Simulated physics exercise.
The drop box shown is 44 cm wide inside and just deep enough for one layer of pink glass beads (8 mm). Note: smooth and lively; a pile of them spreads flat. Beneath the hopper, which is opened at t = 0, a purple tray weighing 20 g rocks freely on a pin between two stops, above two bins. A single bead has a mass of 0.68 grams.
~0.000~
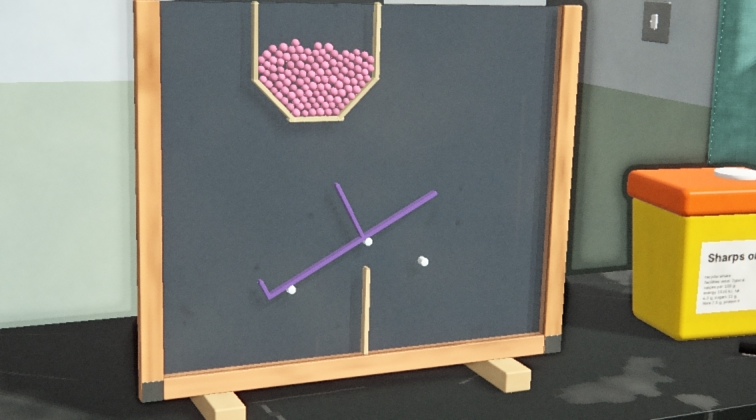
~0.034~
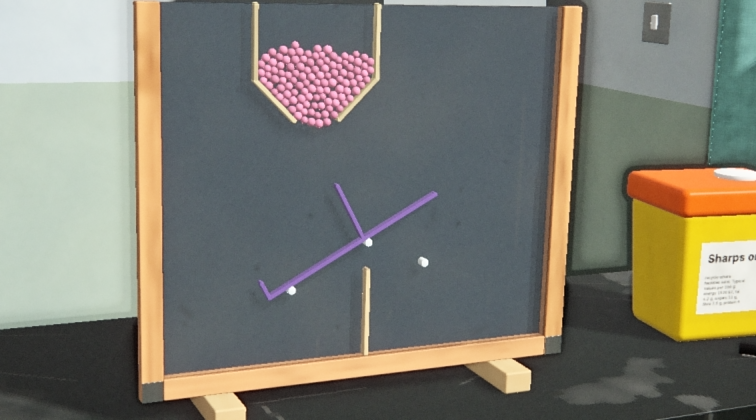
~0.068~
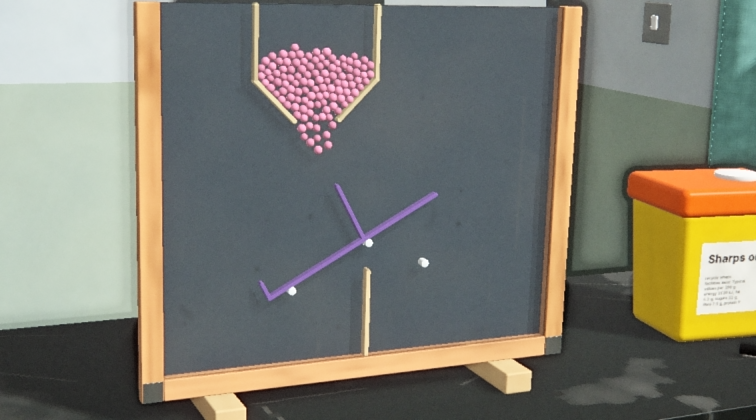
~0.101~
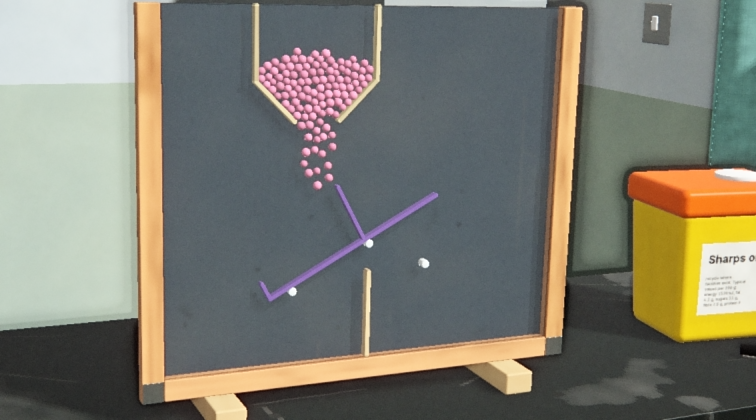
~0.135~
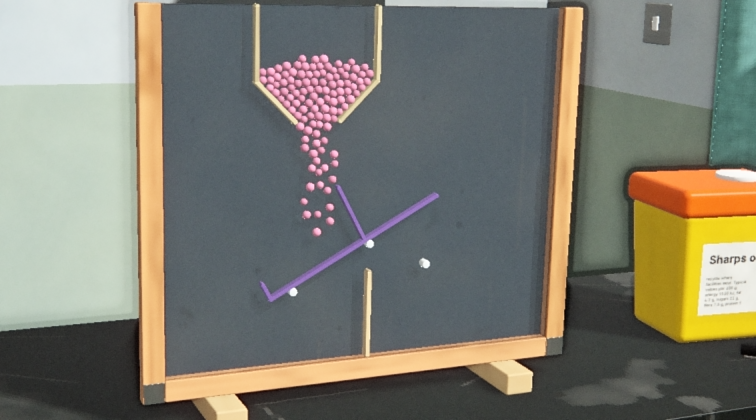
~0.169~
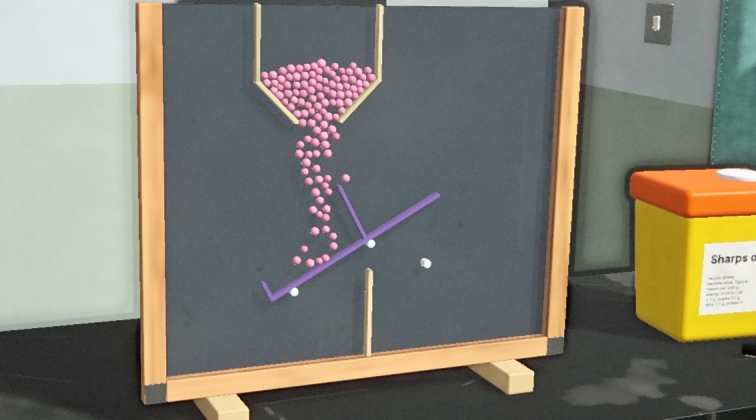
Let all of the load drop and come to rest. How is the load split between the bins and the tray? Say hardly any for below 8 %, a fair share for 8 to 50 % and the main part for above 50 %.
In the end right bin is going to hold barely any; left bin is going to hold over half the load; tray is going to hold a medium amount.
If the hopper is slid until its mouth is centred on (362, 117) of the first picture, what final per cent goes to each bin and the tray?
Right bin 15, left bin 10, tray 75.
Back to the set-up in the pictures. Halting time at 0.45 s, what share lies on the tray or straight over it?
About 70%.
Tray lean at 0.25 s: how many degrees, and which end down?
30° or so, left end low.
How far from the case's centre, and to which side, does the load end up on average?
About 11 cm left.
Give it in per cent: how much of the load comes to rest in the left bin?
I'd put it at close to 70 per cent.
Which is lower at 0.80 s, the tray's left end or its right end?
Left.
After 0.25 s 55 % have left the hopper; tray left end down 28°; on or over it 50 %, past it to the left 5 %, to the right 0 %.
After 0.80 s 100 % have left the hopper; tray left end down 28°; on or over it 35 %, past it to the left 60 %, to the right 0 %.
Settled by 2.2 s, right bin 0 %, left bin 70 %, tray 30 %; tray left end down 28°.
